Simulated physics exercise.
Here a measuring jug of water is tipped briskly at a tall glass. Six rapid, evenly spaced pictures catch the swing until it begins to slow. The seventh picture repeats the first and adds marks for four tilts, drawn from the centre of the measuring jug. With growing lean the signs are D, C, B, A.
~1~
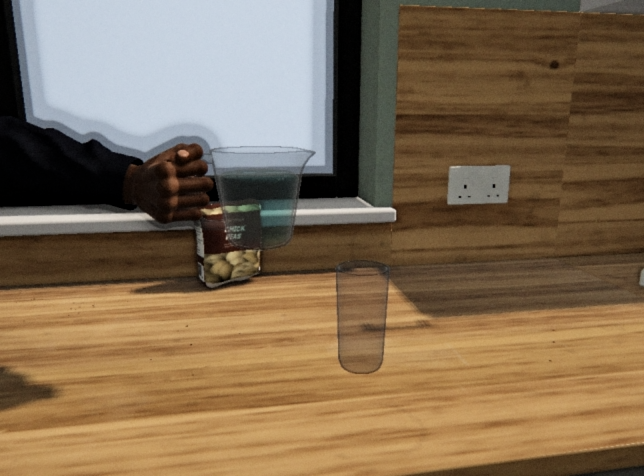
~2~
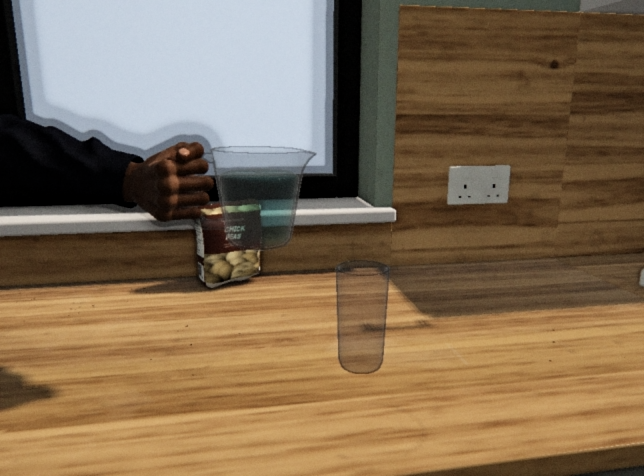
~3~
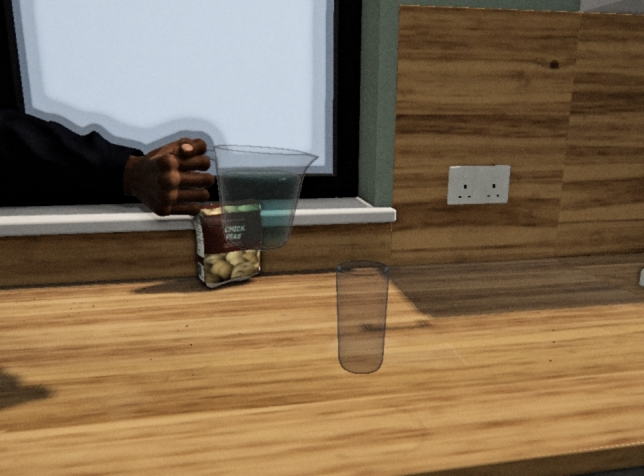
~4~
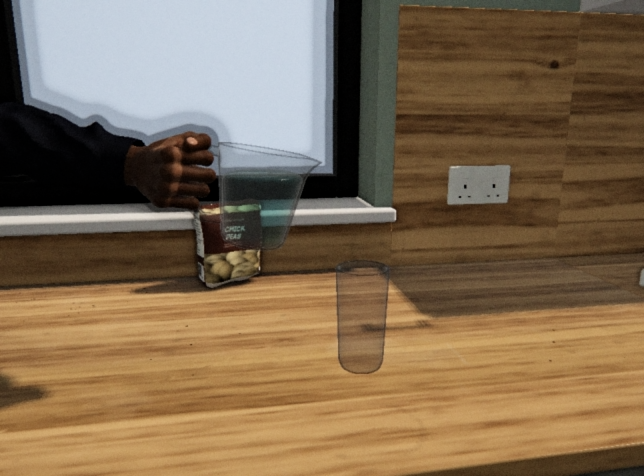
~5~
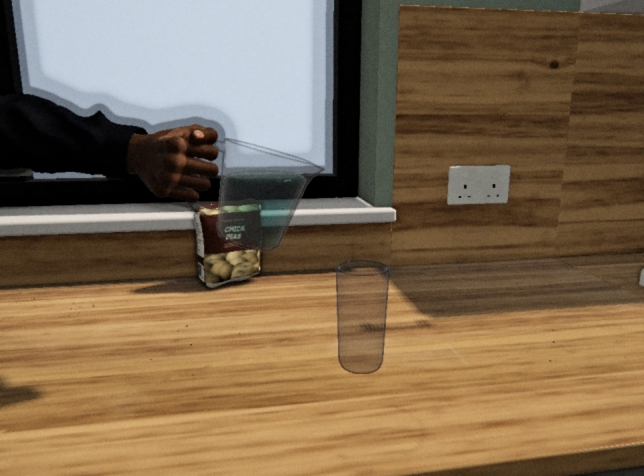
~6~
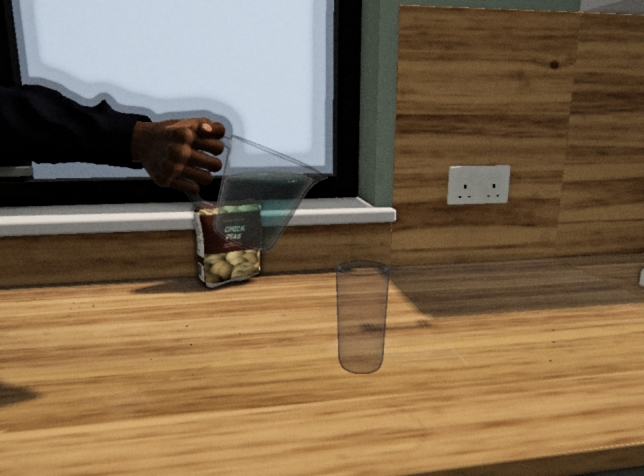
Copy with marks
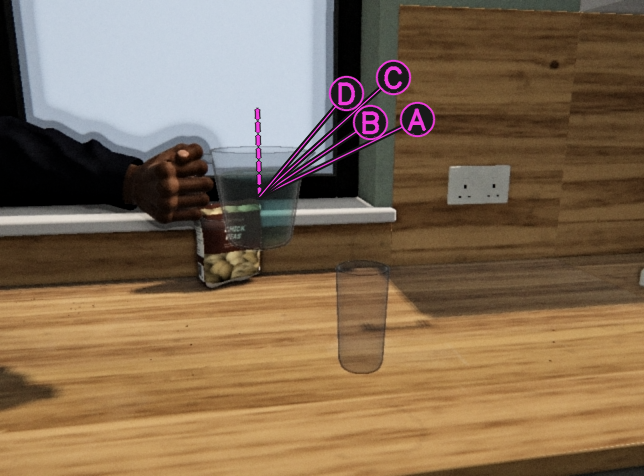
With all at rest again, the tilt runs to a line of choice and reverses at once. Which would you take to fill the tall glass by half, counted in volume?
It is B.
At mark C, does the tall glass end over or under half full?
Under.
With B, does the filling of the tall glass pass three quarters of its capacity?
No, less.
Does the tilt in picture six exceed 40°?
No.
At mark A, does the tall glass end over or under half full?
Over.
In magenta, A at (402, 127); B at (356, 131); C at (380, 88); D at (335, 106).
For mark A, the tall glass ends with about 69 % of what it can hold.
For mark B, the tall glass ends with about 49 % of what it can hold.
For mark C, the tall glass ends with about 32 % of what it can hold.
For mark D, the tall glass ends with about 18 % of what it can hold.
